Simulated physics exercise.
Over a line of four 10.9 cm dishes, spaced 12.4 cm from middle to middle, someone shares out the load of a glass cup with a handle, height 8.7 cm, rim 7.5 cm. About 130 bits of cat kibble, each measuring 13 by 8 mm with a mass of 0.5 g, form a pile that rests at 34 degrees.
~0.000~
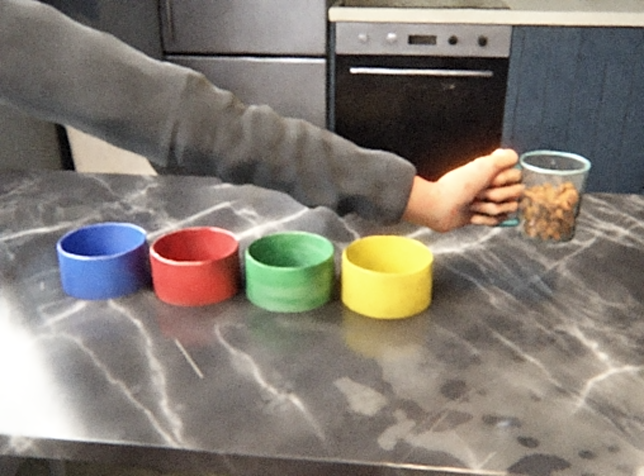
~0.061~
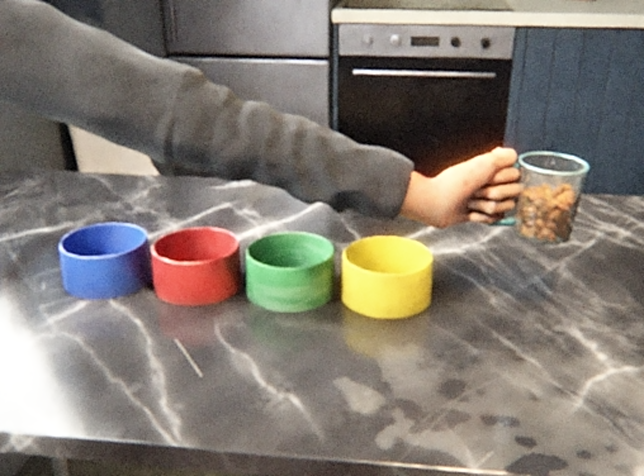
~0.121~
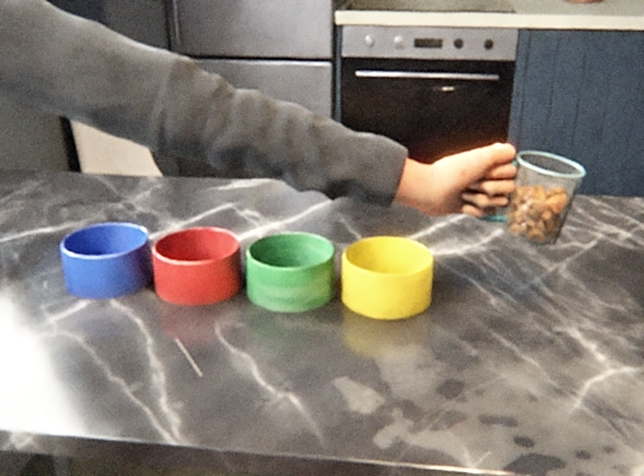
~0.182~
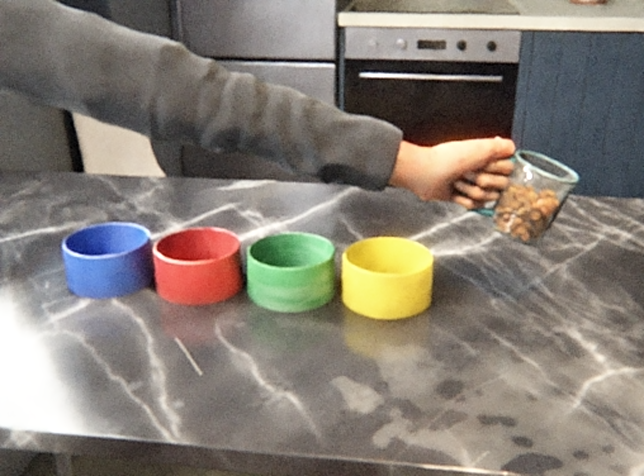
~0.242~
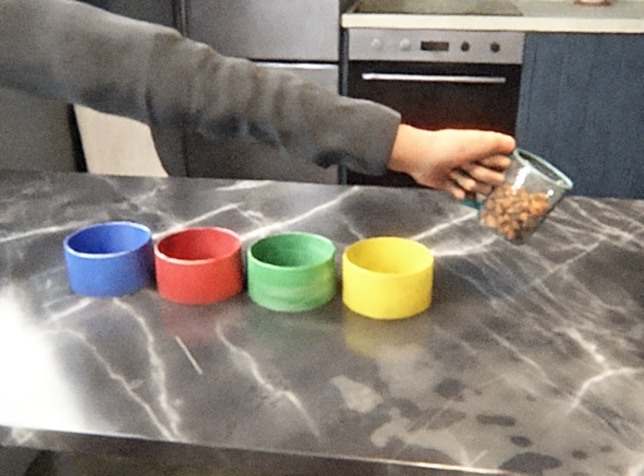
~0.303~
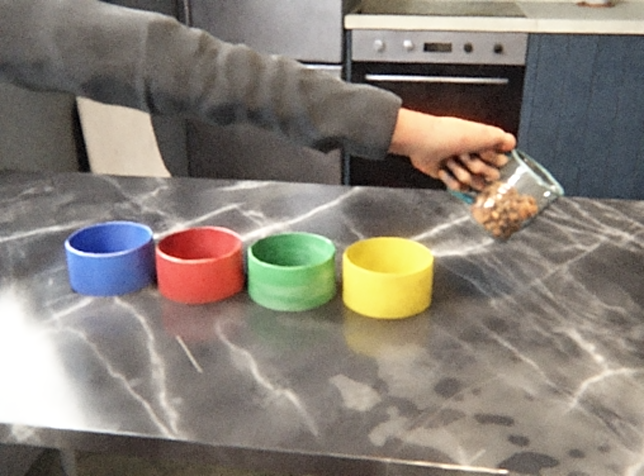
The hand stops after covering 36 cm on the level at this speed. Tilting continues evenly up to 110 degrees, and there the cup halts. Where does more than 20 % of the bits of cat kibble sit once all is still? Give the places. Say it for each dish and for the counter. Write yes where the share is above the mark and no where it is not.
Red: No, blue: No, green: No, yellow: Yes, counter: Yes.
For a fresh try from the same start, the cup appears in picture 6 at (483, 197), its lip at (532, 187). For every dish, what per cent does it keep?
The red dish keeps 0, the blue dish 0, the green dish 70 and the yellow dish 10.
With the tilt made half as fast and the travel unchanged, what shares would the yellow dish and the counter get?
Then yellow 30 and counter 10.
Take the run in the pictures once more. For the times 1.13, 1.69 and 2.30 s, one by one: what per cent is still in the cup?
Series: 45 / 15 / 5 per cent.
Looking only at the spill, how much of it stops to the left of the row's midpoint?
Roughly 0 %.
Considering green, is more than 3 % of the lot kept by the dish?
For green, correct.
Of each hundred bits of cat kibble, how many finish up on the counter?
I'd put it near 50 per cent.
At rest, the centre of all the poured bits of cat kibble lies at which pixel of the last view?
I'd say roughly (417, 295).
Then, at 1.13 s, tilt 110 degrees; cup holds 45 %, yellow 10 %.
Then, at 1.69 s, tilt 110 degrees; cup holds 15 %, yellow 35 %.
After 2.30 s, tilt 110 degrees; cup holds 5 %, green 10 %, yellow 35 %.
At rest (2.8 s), red 0 %, blue 0 %, green 10 %, yellow 35 %, counter 50 %, cup 5 %.
